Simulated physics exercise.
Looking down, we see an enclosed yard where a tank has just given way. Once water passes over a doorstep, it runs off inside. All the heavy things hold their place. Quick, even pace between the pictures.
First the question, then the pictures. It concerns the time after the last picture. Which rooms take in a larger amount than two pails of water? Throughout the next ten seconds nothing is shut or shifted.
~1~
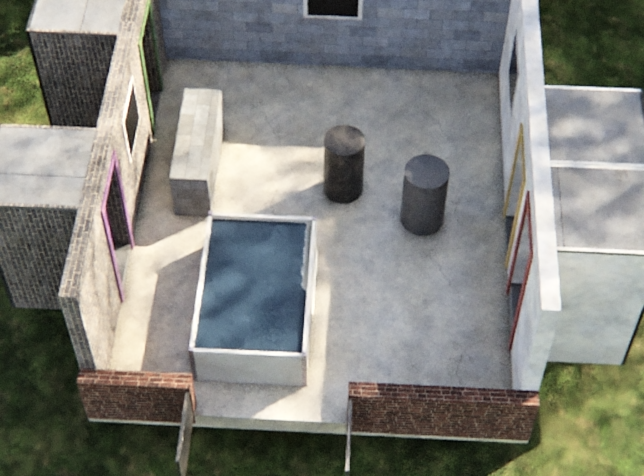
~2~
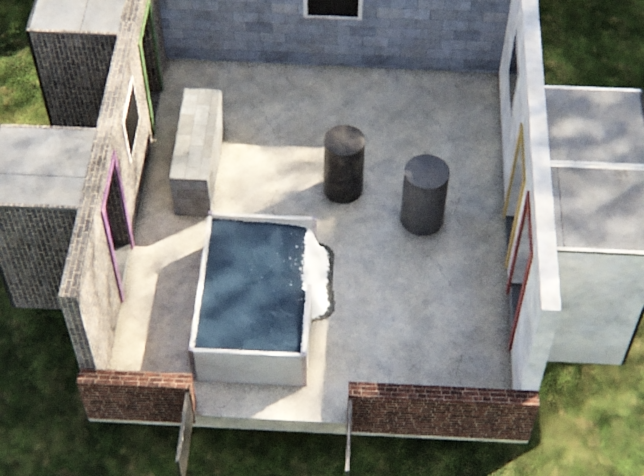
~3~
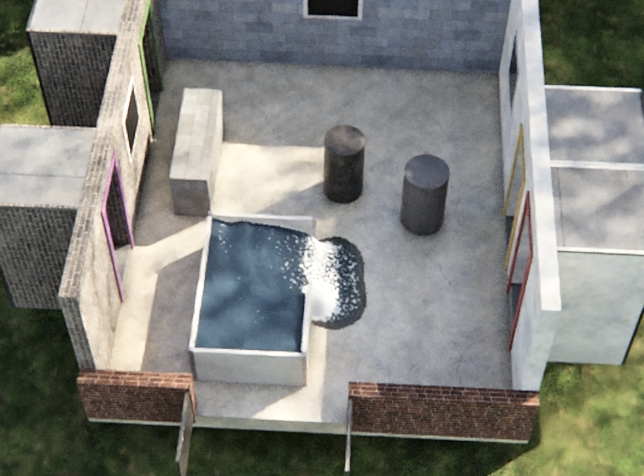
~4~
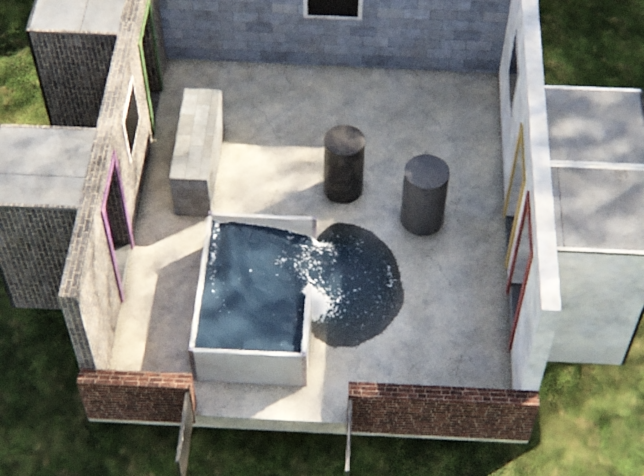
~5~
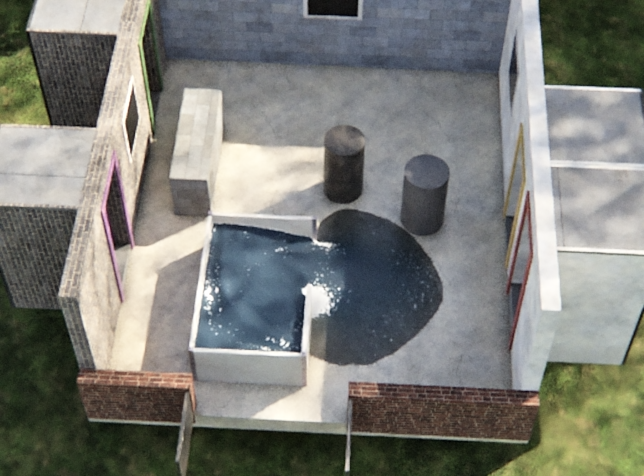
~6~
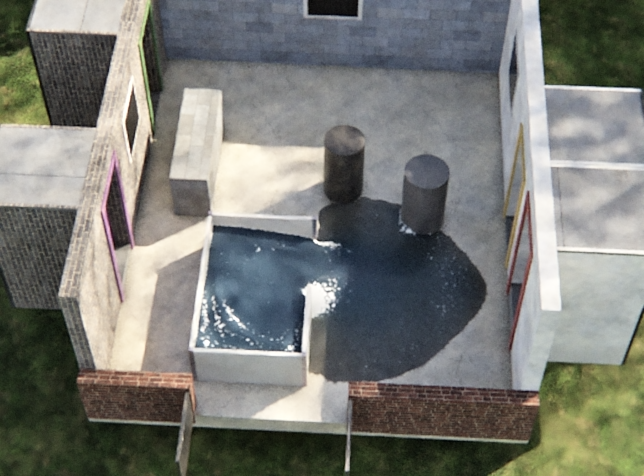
In the end, the green door takes in no more; the yellow door takes in more; the purple door takes in no more; the red door takes in no more.
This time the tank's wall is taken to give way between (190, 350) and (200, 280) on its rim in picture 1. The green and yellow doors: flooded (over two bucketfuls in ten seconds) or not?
Taking them in turn, green ends up above and yellow ends up below.
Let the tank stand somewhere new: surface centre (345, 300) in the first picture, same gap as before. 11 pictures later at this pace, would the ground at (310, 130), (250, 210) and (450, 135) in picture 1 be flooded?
As listed: Untouched, untouched, reached.
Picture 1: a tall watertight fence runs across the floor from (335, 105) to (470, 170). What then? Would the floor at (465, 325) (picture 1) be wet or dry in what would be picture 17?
There: Under water.
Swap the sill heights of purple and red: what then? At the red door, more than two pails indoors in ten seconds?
Answer in a nutshell: The red door rises above the limit.
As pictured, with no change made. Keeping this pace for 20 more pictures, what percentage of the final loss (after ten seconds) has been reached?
Near 45 in a hundred.
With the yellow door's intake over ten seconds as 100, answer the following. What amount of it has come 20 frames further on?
Around 65 percent.
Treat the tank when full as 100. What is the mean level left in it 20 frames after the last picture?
Estimate: Close to 34 %.
A moment on, water covers 25 % of the floor; the green door not reached, the yellow door over two buckets in, the purple door not reached, the red door wet at the sill, nothing in.
Next, water covers 35 % of the floor; the green door not reached, the yellow door far over two buckets in, the purple door not reached, the red door under two buckets in.
Then, water covers 50 % of the floor; the green door not reached, the yellow door far over two buckets in, the purple door not reached, the red door under two buckets in.
Later, water covers 60 % of the floor; the green door not reached, the yellow door far over two buckets in, the purple door not reached, the red door under two buckets in.
In the end, water covers 85 % of the floor; the green door under two buckets in, the yellow door far over two buckets in, the purple door not reached, the red door under two buckets in.
